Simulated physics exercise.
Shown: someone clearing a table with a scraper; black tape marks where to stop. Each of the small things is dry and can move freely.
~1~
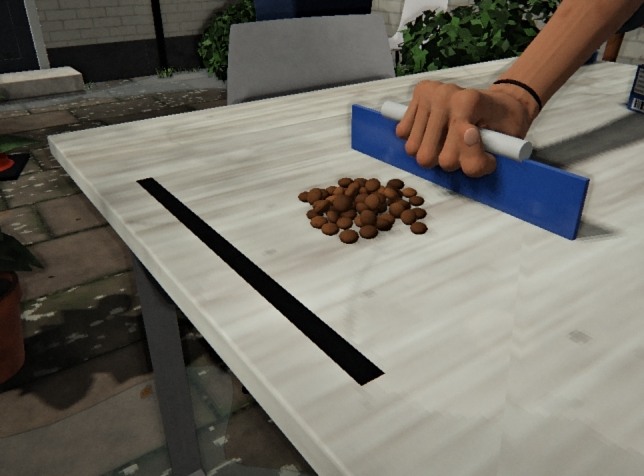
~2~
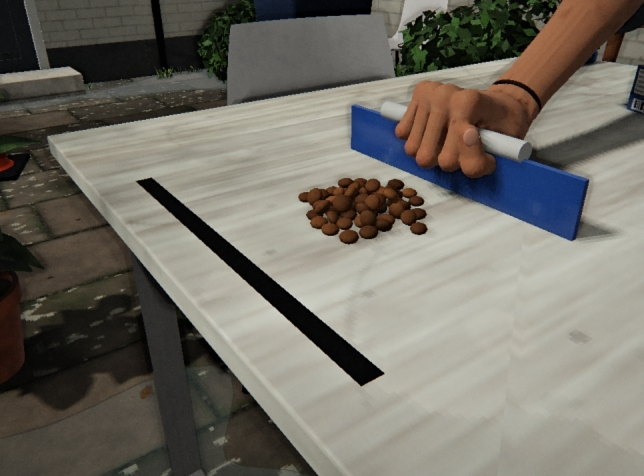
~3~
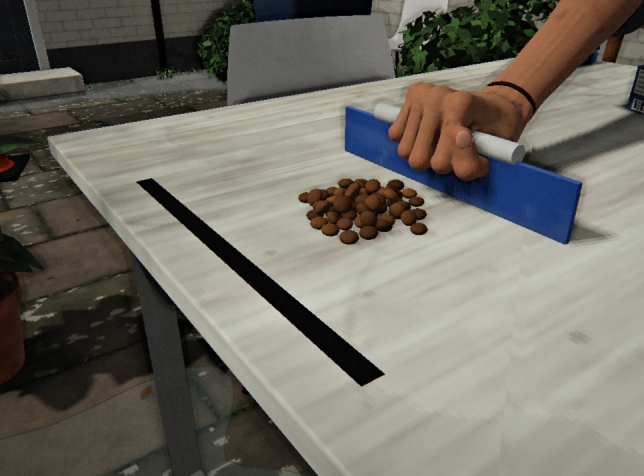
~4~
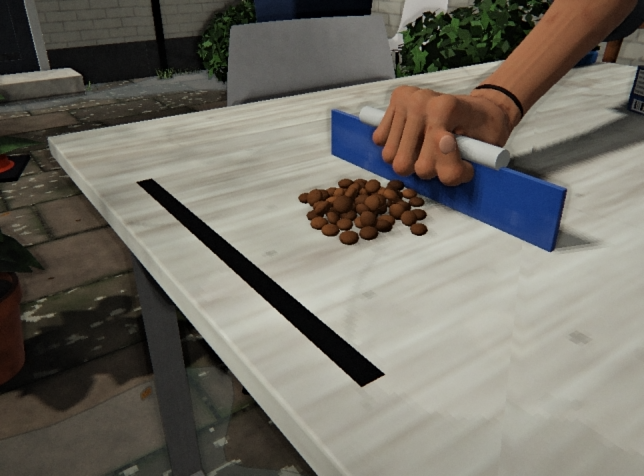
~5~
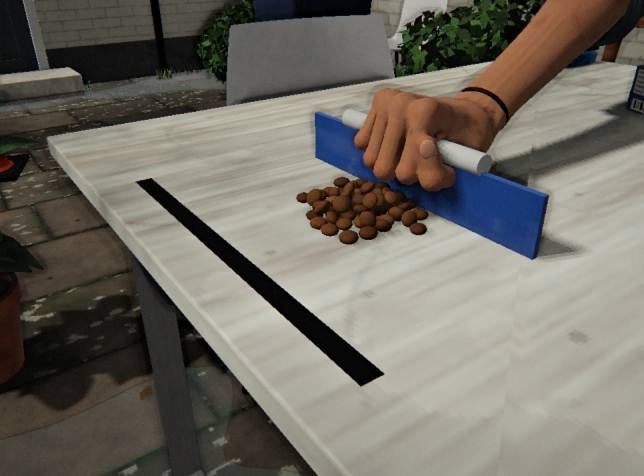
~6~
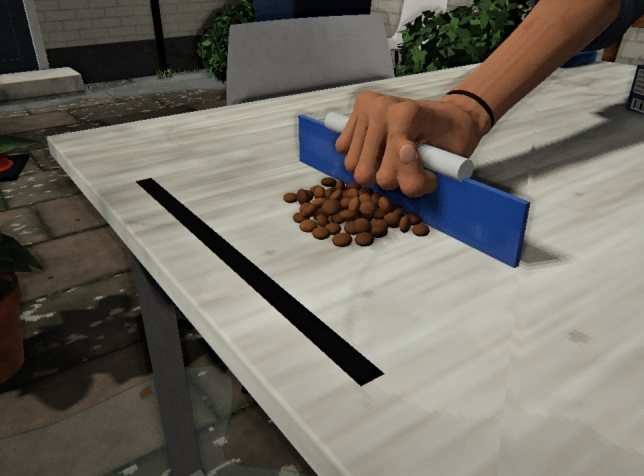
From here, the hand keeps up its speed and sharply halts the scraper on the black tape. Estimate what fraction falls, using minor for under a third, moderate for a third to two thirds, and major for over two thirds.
What is pushed off will lie in the middle third.
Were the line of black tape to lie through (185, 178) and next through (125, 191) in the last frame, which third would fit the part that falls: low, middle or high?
Less than a third, then more than two thirds.
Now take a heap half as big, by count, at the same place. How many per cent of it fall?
Roughly 20 per cent.
Just after the last frame, scraper still moving, near (305, 171); heap all on the table, its front near (229, 254).
A moment on, scraper stopped at the black tape; heap roughly a quarter over the edge.
Further on, scraper stopped at the black tape; heap roughly half over the edge.
When it is over, scraper stopped at the black tape; heap roughly half over the edge.
